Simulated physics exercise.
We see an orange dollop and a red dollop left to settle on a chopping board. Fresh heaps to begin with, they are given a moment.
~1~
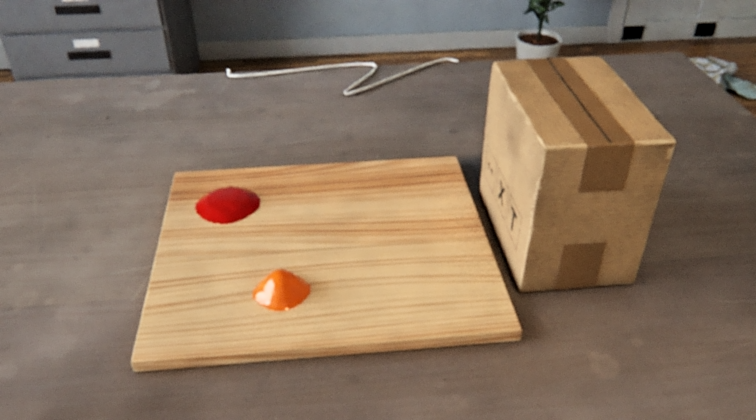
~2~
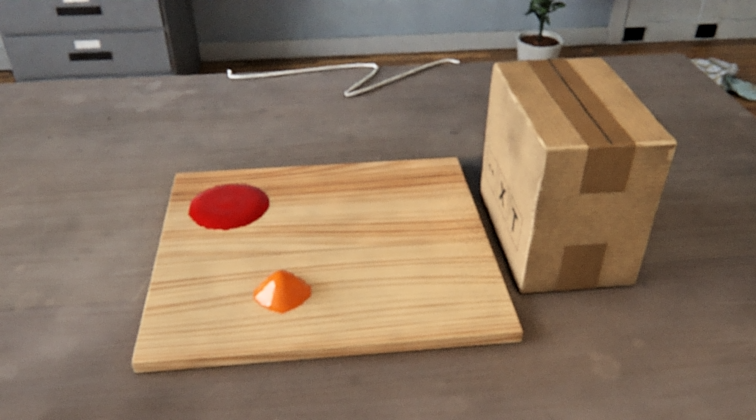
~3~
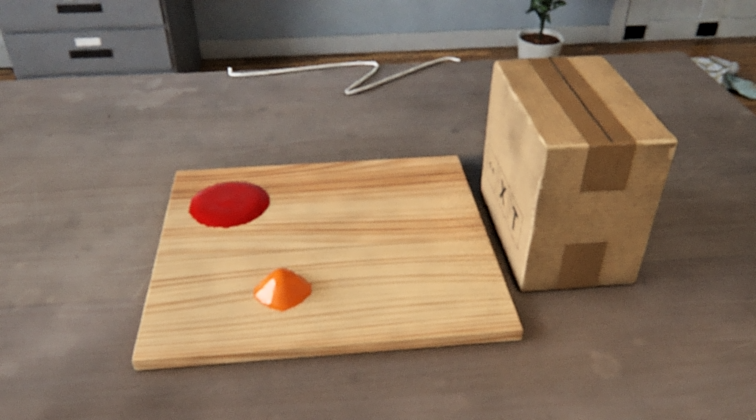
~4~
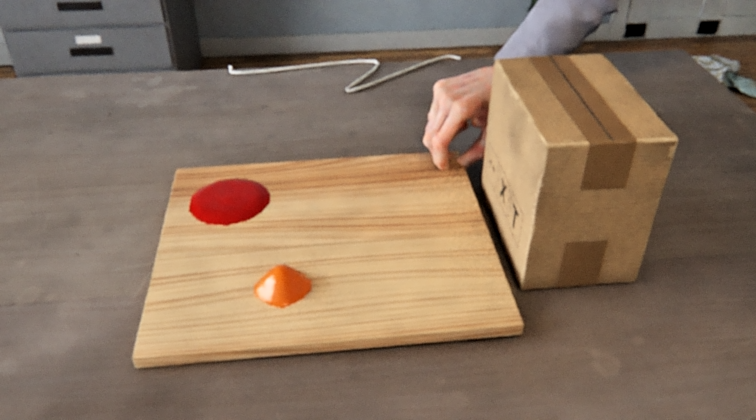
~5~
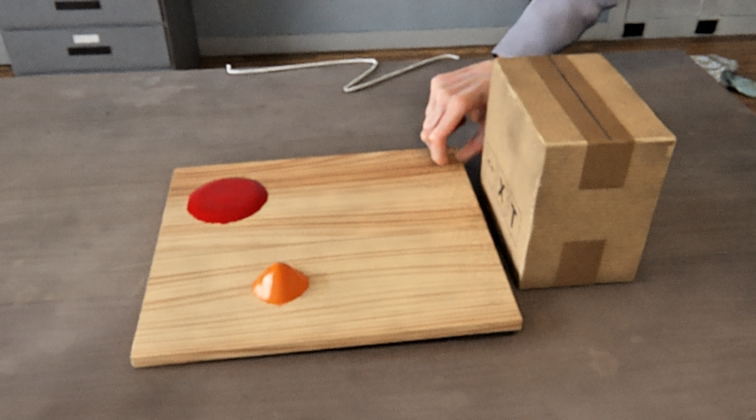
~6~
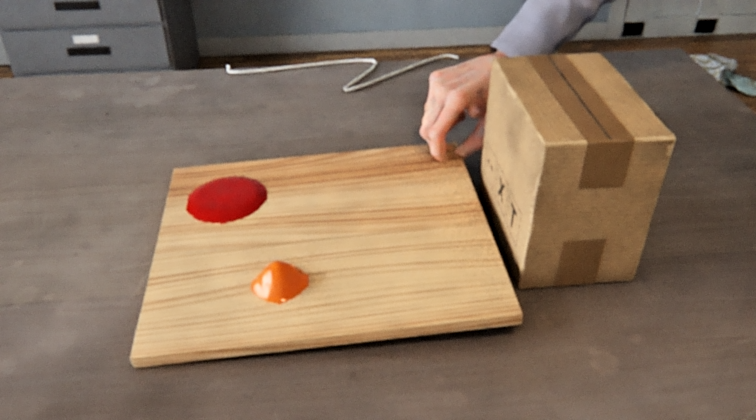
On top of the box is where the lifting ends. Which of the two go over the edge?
At the end, the orange dollop stays in bounds, the red dollop pours off.
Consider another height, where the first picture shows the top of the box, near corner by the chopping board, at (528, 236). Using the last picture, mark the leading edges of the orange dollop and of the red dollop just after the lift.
Leading edges, in order: (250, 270); (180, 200).
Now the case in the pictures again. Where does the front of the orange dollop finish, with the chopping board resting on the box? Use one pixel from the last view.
It ends at about (226, 245).
A moment on, slope about 32°; the orange dollop has not moved; the red dollop is dripping off the low end.
Further on, the orange dollop has not moved; the red dollop is dripping off the low end.
When it is over, slope about 32°; the orange dollop has not moved; the red dollop is dripping off the low end.
